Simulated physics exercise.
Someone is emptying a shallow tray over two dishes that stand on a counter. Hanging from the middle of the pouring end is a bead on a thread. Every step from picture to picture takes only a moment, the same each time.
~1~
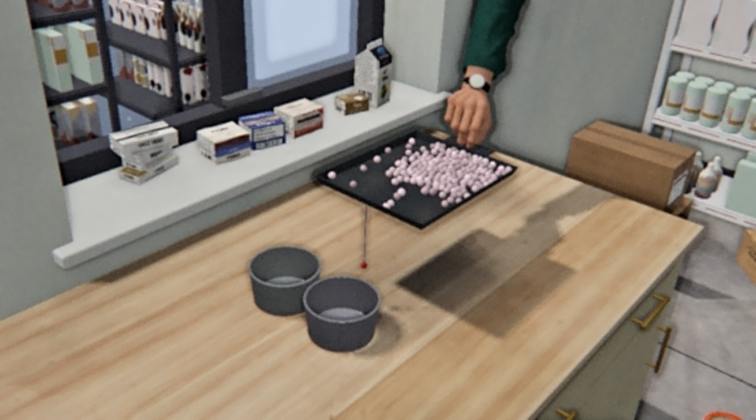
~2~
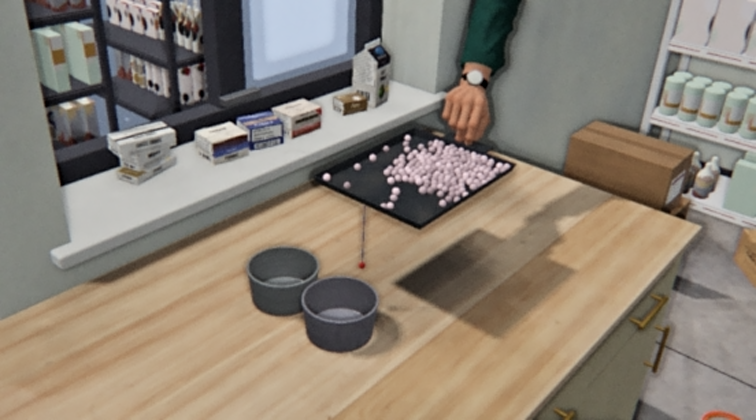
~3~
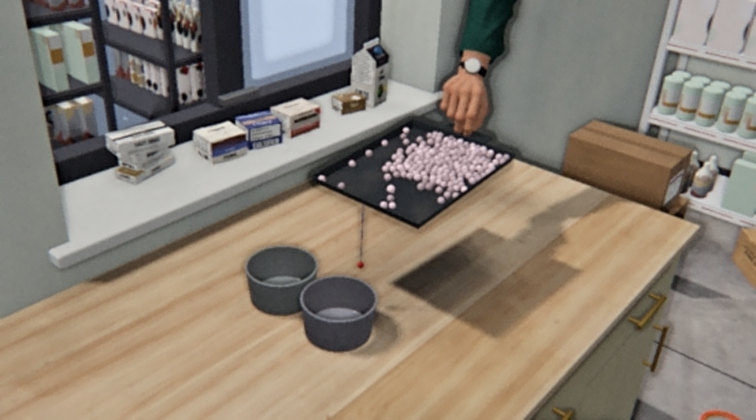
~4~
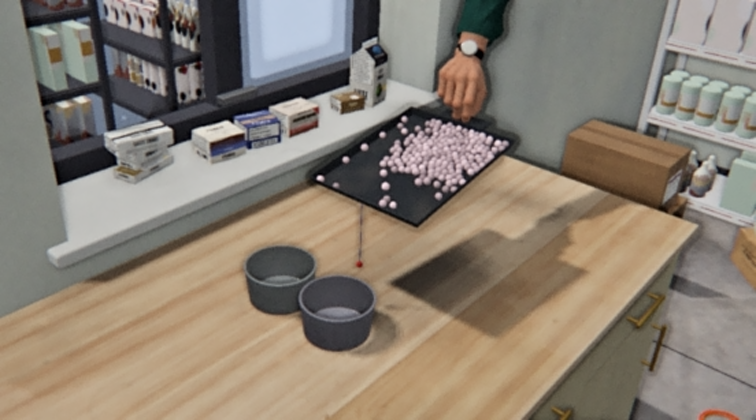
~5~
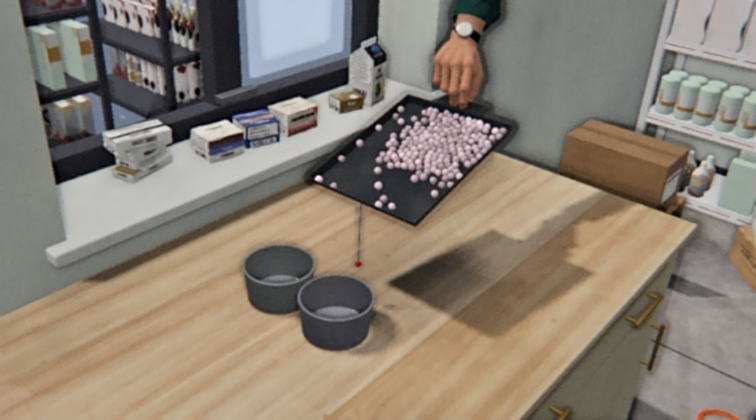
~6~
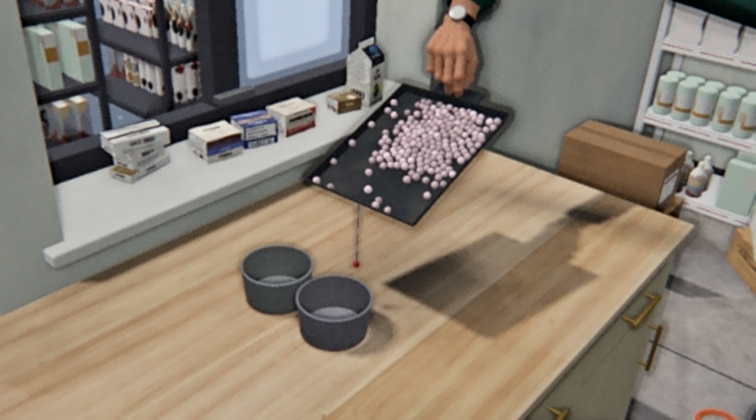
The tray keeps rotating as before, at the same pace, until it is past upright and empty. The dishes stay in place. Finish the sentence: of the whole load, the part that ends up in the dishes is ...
... more than half.
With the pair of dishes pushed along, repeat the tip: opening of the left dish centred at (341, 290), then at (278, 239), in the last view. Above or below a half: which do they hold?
The first time it's lower than half, the second time lower than half.
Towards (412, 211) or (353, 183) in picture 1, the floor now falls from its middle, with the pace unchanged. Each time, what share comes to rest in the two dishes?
Around 10 per cent first, around 50 per cent next.
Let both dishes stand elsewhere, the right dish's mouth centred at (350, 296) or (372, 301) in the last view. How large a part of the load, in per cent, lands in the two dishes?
Roughly 60 per cent, and 50 per cent.
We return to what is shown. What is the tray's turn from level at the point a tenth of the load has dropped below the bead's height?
Roughly 65°.
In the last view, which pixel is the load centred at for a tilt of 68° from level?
Around (321, 250).
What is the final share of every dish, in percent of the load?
Per hundred pieces, the left dish ends with about 30 and the right dish with about 30.
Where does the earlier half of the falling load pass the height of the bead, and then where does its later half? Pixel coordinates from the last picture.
Points: About (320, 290), then about (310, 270).
Just after the last frame, tray tipped steeply; roughly a quarter on the tray; about a tenth in the right dish; about a tenth in the left dish; just a few outside both; roughly half in the air.
A moment on, tray tipped past a quarter turn; roughly a quarter in the right dish; roughly a third in the left dish; roughly a third outside both; just a few in the air.
Further on, tray tipped past a quarter turn; roughly a quarter in the right dish; roughly a third in the left dish; roughly a third outside both.
When it is over, tray tipped past a quarter turn; roughly a quarter in the right dish; roughly a third in the left dish; roughly a third outside both.
